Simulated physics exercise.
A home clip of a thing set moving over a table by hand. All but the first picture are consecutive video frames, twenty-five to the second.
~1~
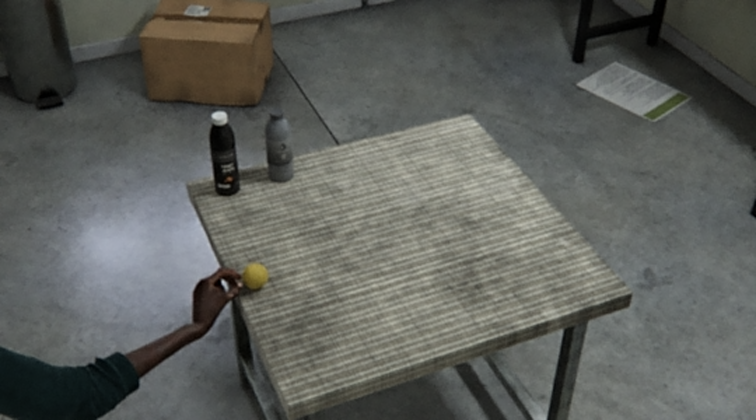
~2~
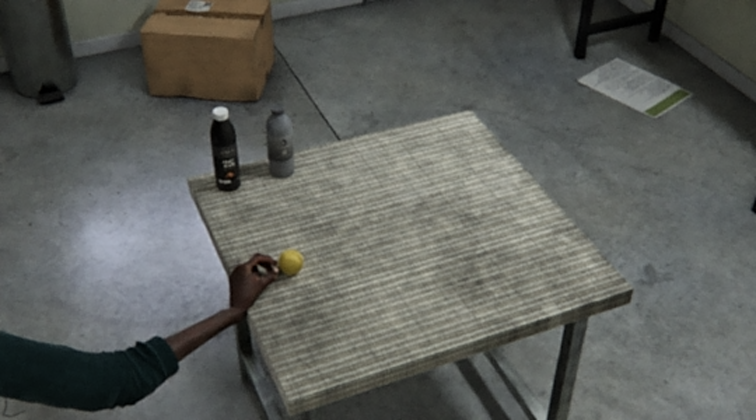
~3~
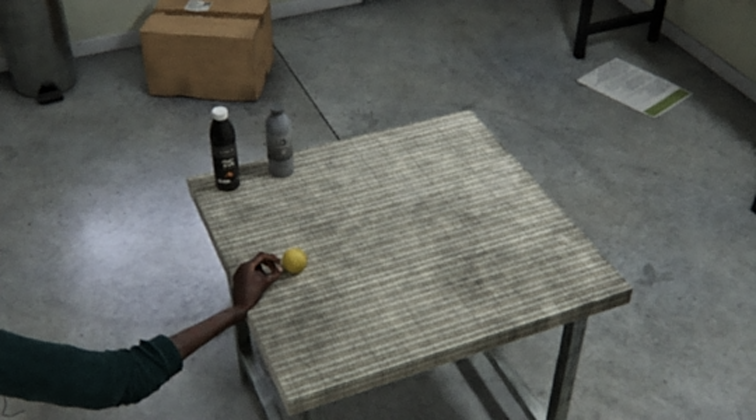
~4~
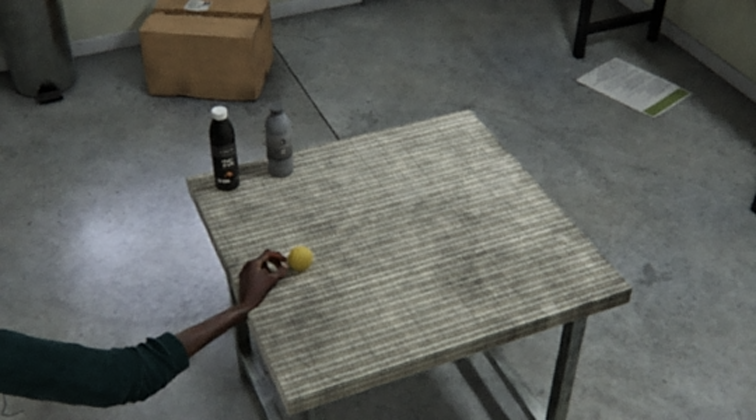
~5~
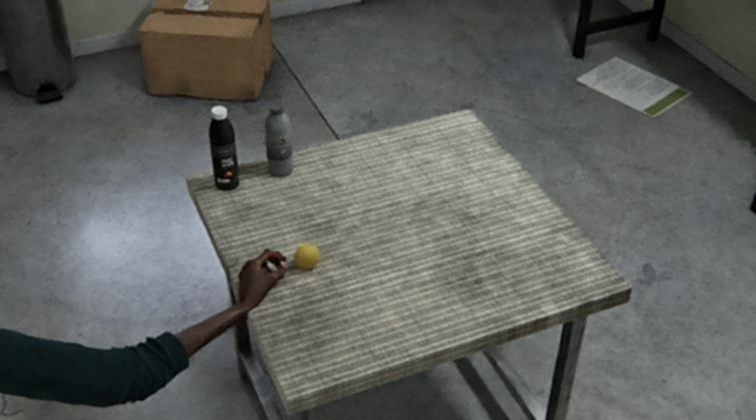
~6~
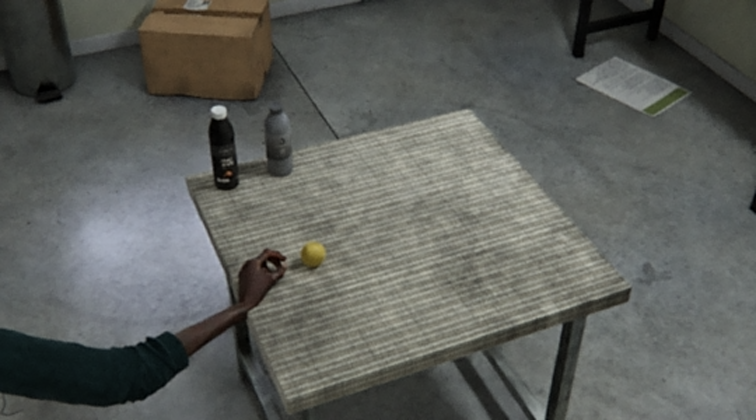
On a striped tabletop near two bottles, a hand moves a yellow lemon rightward, then the lemon rolls slightly away from the fingers.
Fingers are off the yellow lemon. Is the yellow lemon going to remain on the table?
The yellow lemon stays on the table.
Then, 0.10 s after the last picture, yellow lemon rolled about its own width near (327, 250).
Then, 0.20 s after the last picture, yellow lemon rolled well along near (339, 247).
Then, 0.40 s after the last picture, yellow lemon rolled well along near (355, 242).
Then, 0.60 s after the last picture, yellow lemon rolled well along near (363, 240).
At rest, moved from the start, yellow lemon. Seen from the same camera at the end, yellow lemon near (363, 240).
